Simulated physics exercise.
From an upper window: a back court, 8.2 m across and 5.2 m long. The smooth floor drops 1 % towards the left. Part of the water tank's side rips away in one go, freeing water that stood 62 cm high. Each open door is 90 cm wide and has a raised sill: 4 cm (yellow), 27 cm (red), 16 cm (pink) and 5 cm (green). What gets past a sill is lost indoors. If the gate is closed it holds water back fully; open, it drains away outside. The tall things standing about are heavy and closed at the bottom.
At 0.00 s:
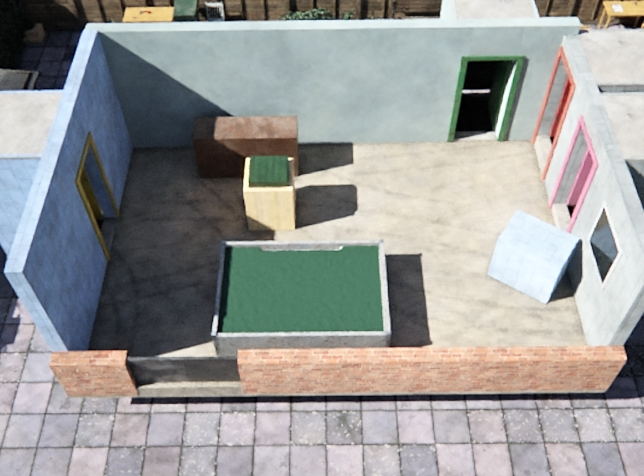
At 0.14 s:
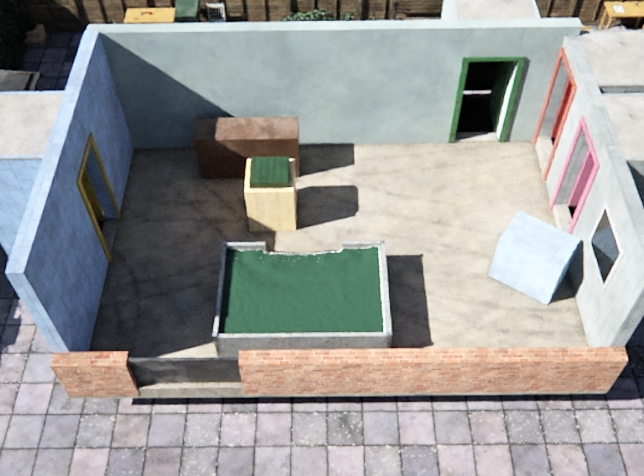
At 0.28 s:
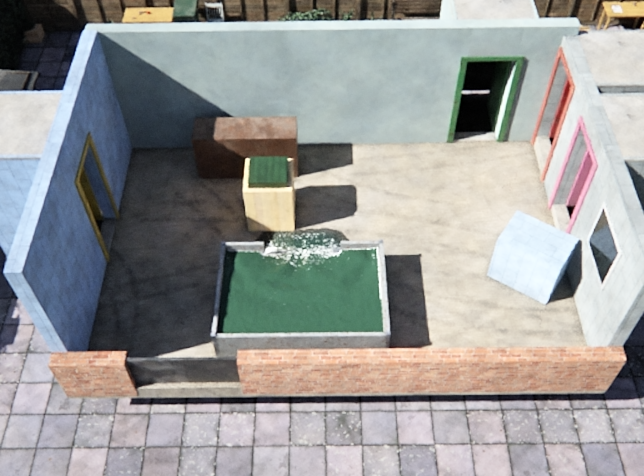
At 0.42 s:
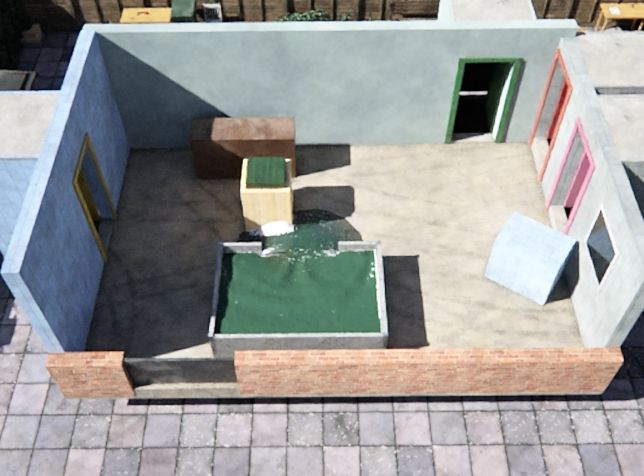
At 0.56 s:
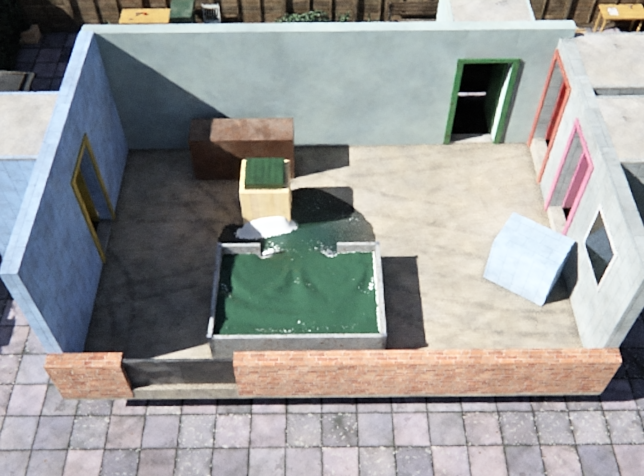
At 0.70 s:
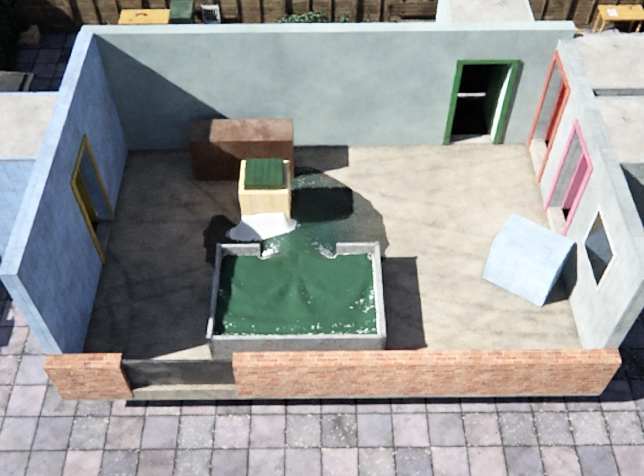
Water tank in a walled court splitting open on its far side, green water pouring out and spreading across the smooth floor.
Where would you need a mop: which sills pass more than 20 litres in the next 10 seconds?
Door by door: At the yellow door it passes the limit; at the red door it keeps below the limit; at the pink door it does not reach the limit; at the green door it exceeds the limit.
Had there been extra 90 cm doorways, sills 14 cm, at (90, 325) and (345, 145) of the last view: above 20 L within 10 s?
In turn: Under, above.
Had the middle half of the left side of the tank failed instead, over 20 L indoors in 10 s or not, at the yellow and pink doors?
Against that limit: Yellow past it, pink under.
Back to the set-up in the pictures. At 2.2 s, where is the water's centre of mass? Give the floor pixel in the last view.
Near (296, 263).
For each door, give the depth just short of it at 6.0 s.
In cm: Yellow 10, red 13, pink 12, green 11.
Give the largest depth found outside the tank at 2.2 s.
Roughly 34 cm.
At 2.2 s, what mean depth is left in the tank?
Some 34 cm.
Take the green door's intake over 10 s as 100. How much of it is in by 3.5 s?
About 10 per cent.
After 1.4 s water covers 25 % of the floor and is deepest (46 cm) near (284, 242); yellow door not reached, red door not reached, pink door not reached, green door not reached.
After 2.2 s water covers 45 % of the floor and is deepest (34 cm) near (284, 242); yellow door 7 cm at the sill, 14 L in, red door not reached, pink door not reached, green door 5 cm at the sill, 0 L in.
After 3.5 s water covers 60 % of the floor and is deepest (26 cm) near (284, 242); yellow door 11 cm at the sill, 61 L in, red door 23 cm at the sill, 0 L in, pink door 3 cm at the sill, 0 L in, green door 9 cm at the sill, 7 L in.
After 6.0 s water covers 80 % of the floor and is deepest (20 cm) near (547, 270); yellow door 10 cm at the sill, 112 L in, red door 13 cm at the sill, 0 L in, pink door 12 cm at the sill, 0 L in, green door 11 cm at the sill, 33 L in.
After 10.0 s water covers 95 % of the floor and is deepest (15 cm) near (313, 374); yellow door 8 cm at the sill, 161 L in, red door 8 cm at the sill, 0 L in, pink door 6 cm at the sill, 2 L in, green door 9 cm at the sill, 81 L in.
